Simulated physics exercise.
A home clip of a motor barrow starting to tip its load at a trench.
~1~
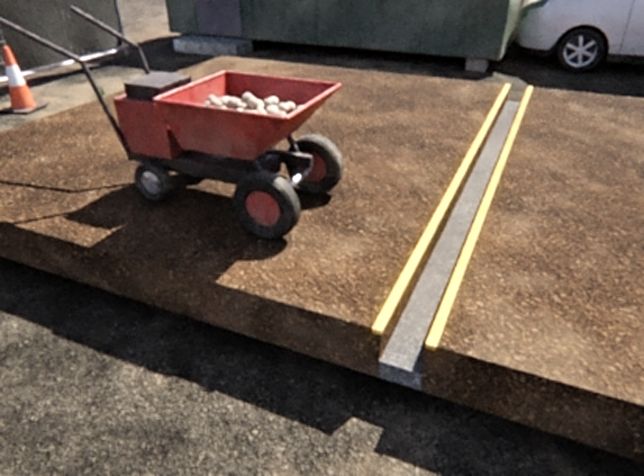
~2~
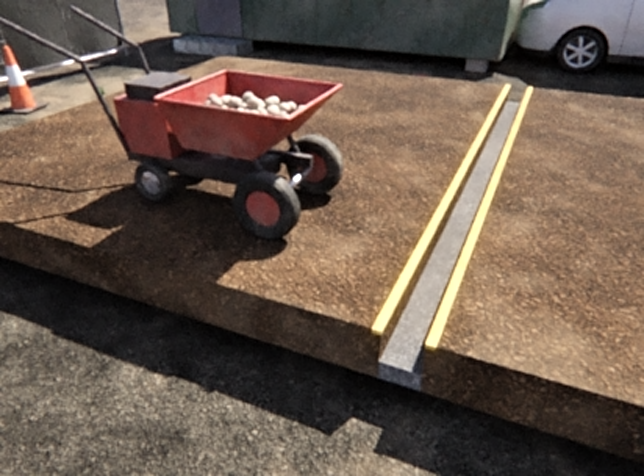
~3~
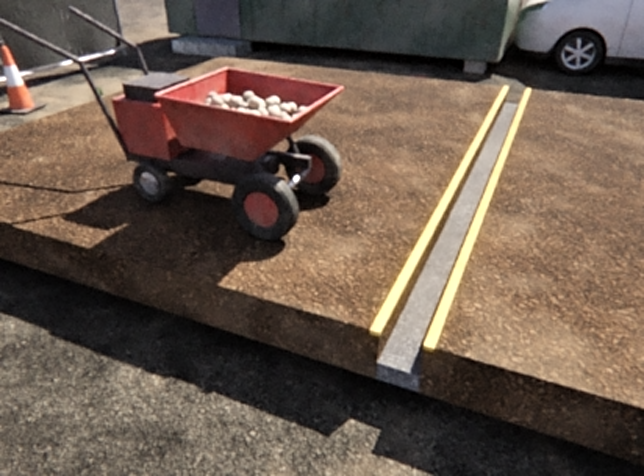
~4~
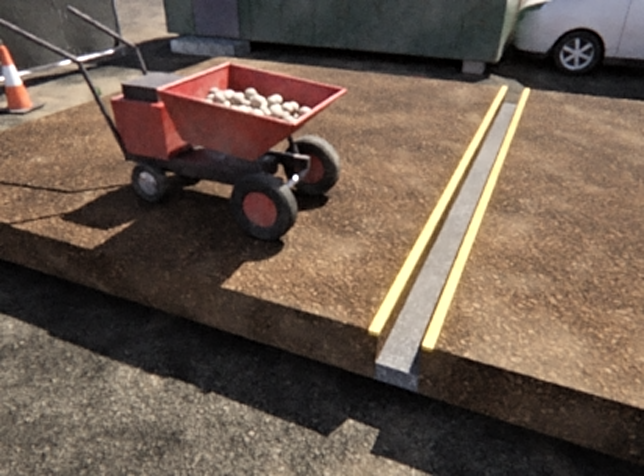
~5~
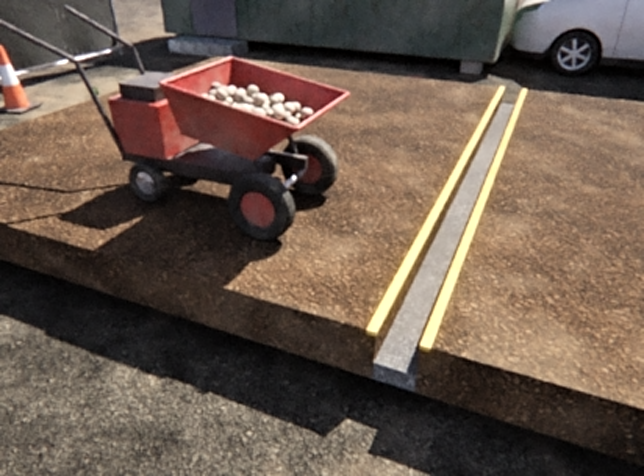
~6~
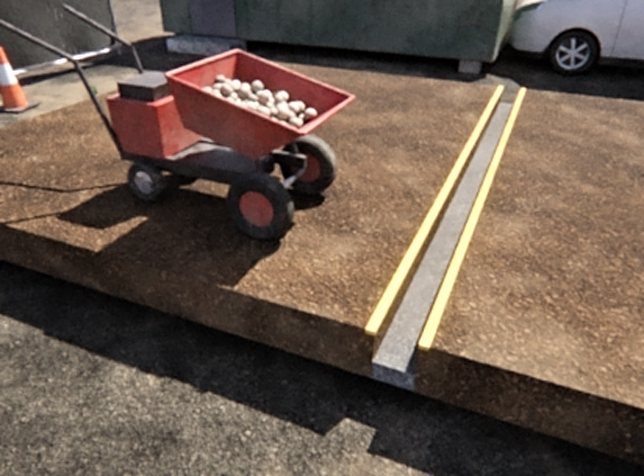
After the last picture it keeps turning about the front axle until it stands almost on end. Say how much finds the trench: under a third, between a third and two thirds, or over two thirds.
The trench takes from one third to two thirds.
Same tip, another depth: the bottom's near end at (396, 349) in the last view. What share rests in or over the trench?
It comes to 40 per cent or so.
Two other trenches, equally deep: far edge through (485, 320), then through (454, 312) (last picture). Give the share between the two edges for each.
Roughly 50 per cent, and 50 per cent.
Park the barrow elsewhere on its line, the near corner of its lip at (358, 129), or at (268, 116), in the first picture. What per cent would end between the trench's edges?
Roughly 40 per cent, and 30 per cent.
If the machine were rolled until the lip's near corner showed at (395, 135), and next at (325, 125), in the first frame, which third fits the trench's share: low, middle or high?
In turn: Under a third; over two thirds.
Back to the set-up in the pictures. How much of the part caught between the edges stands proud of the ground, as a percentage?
It comes to 0 per cent or so.
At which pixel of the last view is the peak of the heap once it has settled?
At about (391, 230).
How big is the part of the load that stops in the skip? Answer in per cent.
About 0 per cent.
Just after the last frame, skip tipped well over; every one in the skip.
A moment on, skip tipped steeply; the larger part in the skip; roughly a quarter short of the trench; just a few in or heaped over the trench; about a tenth falling.
Further on, skip tipped right over; just a few in the skip; roughly half short of the trench; roughly a third in or heaped over the trench; just a few beyond it.
When it is over, skip tipped right over; roughly half short of the trench; roughly half in or heaped over the trench; just a few beyond it.
